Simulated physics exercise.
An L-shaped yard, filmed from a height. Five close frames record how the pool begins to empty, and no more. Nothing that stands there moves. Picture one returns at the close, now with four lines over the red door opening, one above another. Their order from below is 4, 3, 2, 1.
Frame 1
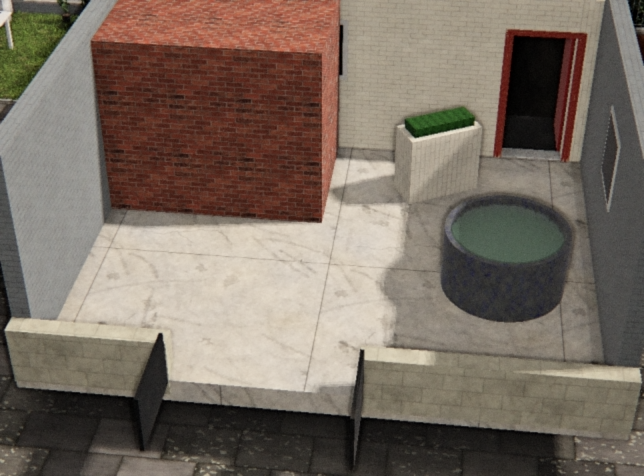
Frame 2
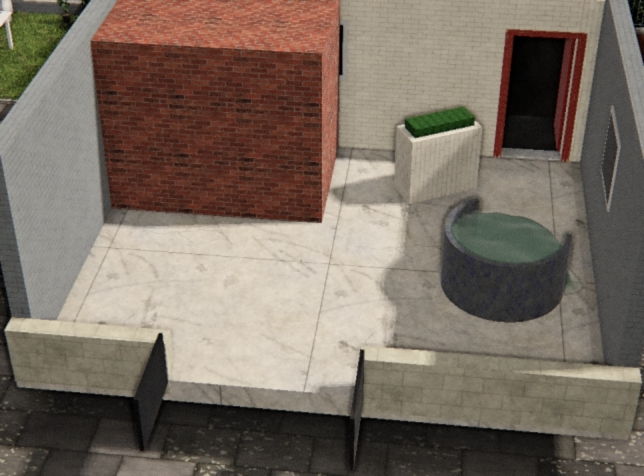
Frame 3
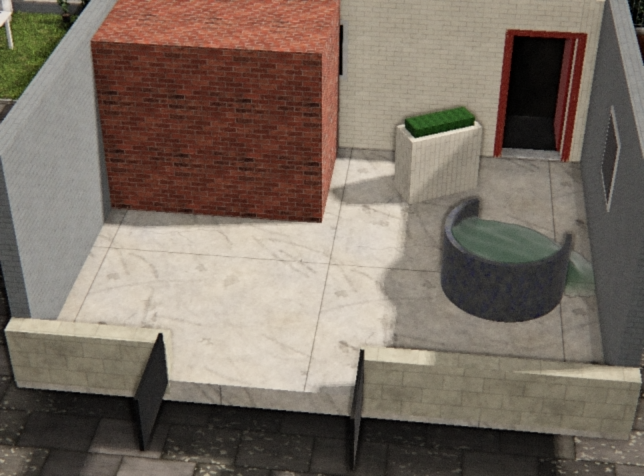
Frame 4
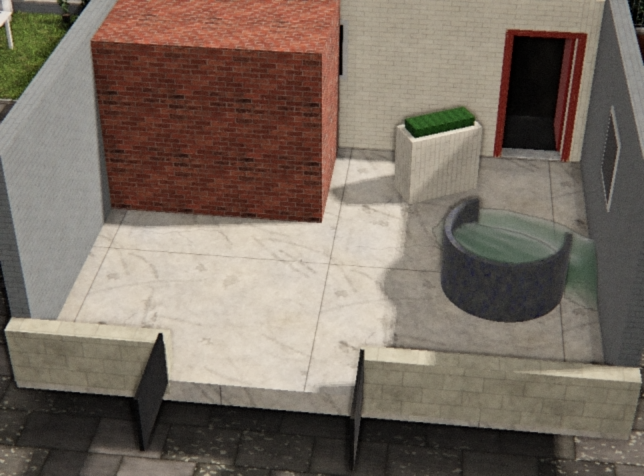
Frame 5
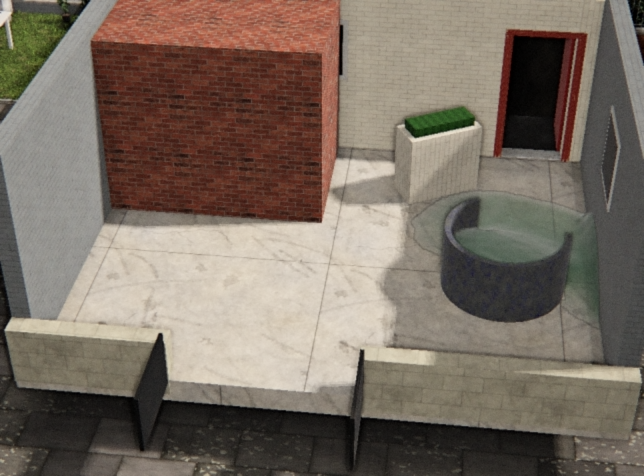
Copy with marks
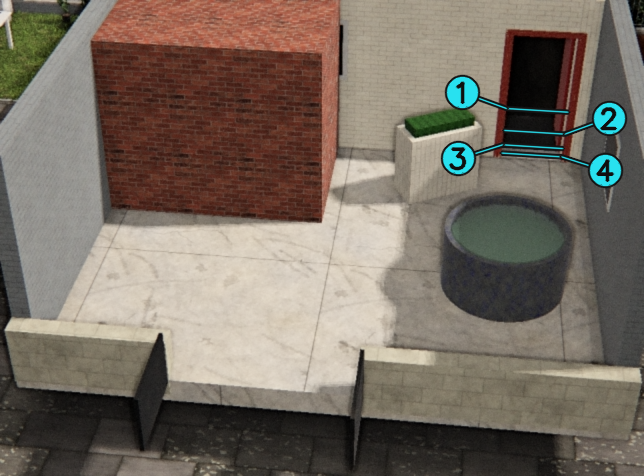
Greenish water sits level in a round dark stone pool in a walled yard, until a gap opens in the back of the pool's rim. The water pours out through it, spreading first across the paving toward the right wall, then around behind the pool and leftward near the planter.
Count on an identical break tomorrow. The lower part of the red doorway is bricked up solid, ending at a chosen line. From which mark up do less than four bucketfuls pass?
2.
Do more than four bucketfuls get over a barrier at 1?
No, that is safe.
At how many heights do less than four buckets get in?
Two of the four.
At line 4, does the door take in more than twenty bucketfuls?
Yes, clearly.
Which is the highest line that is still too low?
That would be 3.
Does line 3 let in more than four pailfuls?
Yes, that goes wrong.
On the marked copy, 1 at (537, 110); 2 at (534, 132); 3 at (532, 146); 4 at (531, 154); from the bottom up 4, 3, 2, 1.
If 1 is chosen, nothing gets over.
If 2 is chosen, a bucket or two gets in.
If 3 is chosen, about 15 bucketfuls get in.
If 4 is chosen, dozens of bucketfuls pour in.
